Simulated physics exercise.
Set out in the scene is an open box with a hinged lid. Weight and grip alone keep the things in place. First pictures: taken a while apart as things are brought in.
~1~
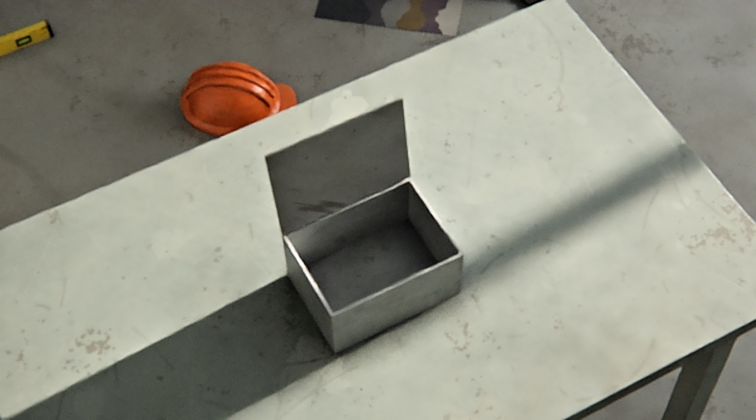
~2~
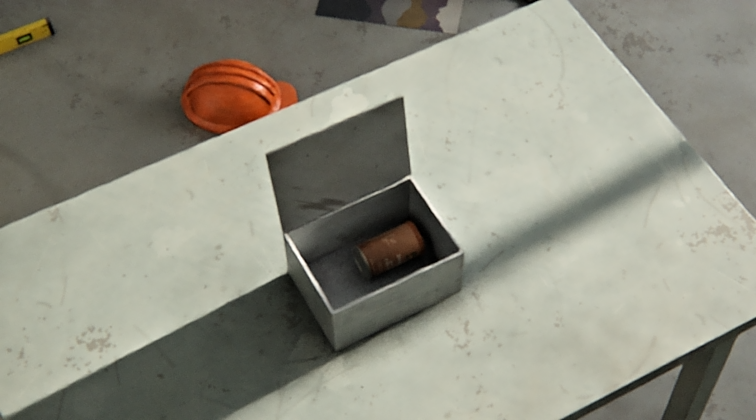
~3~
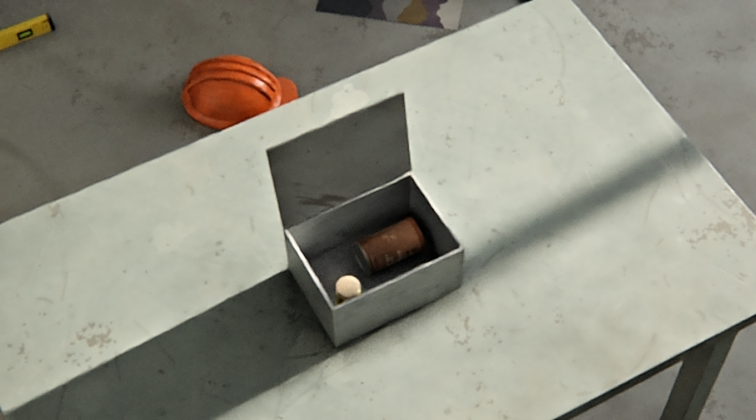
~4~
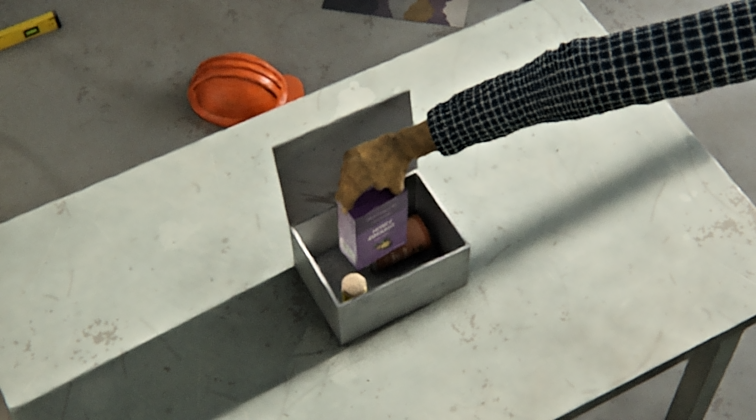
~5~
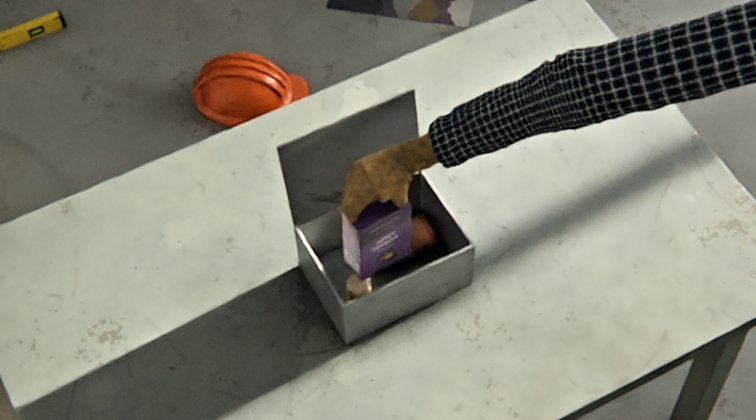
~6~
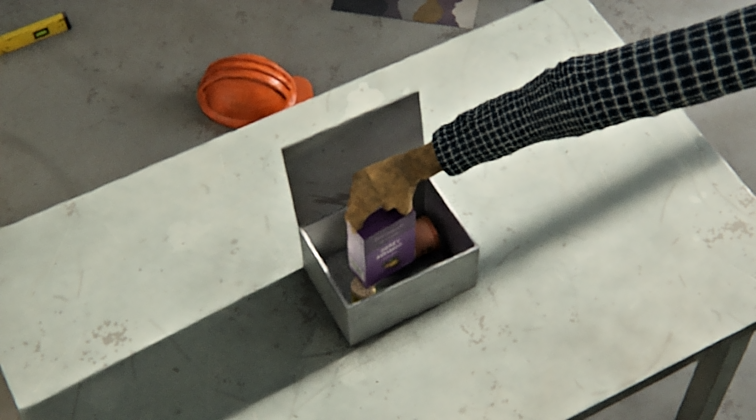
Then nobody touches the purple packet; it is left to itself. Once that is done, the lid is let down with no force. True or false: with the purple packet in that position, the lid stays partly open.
False, the lid closes.
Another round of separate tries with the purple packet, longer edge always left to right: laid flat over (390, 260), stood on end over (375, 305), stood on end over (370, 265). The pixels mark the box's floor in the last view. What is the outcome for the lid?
So: First shut tight, second shut tight, third open.
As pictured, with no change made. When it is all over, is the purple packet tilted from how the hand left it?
Result: It leans over.
Then, 0.90 s later than the last frame, lid starting down; purple packet on its side near (412, 266); orange tin moved a little; yellow shaker tilted by 4°.
Then, 1.70 s later than the last frame, lid 46° above the rim; purple packet on its side near (418, 278); orange tin moved a little.
When it is over, lid shut; lying over in the box, purple packet; the other 2 as before. End places, in pixels of the last picture, purple packet near (418, 278).
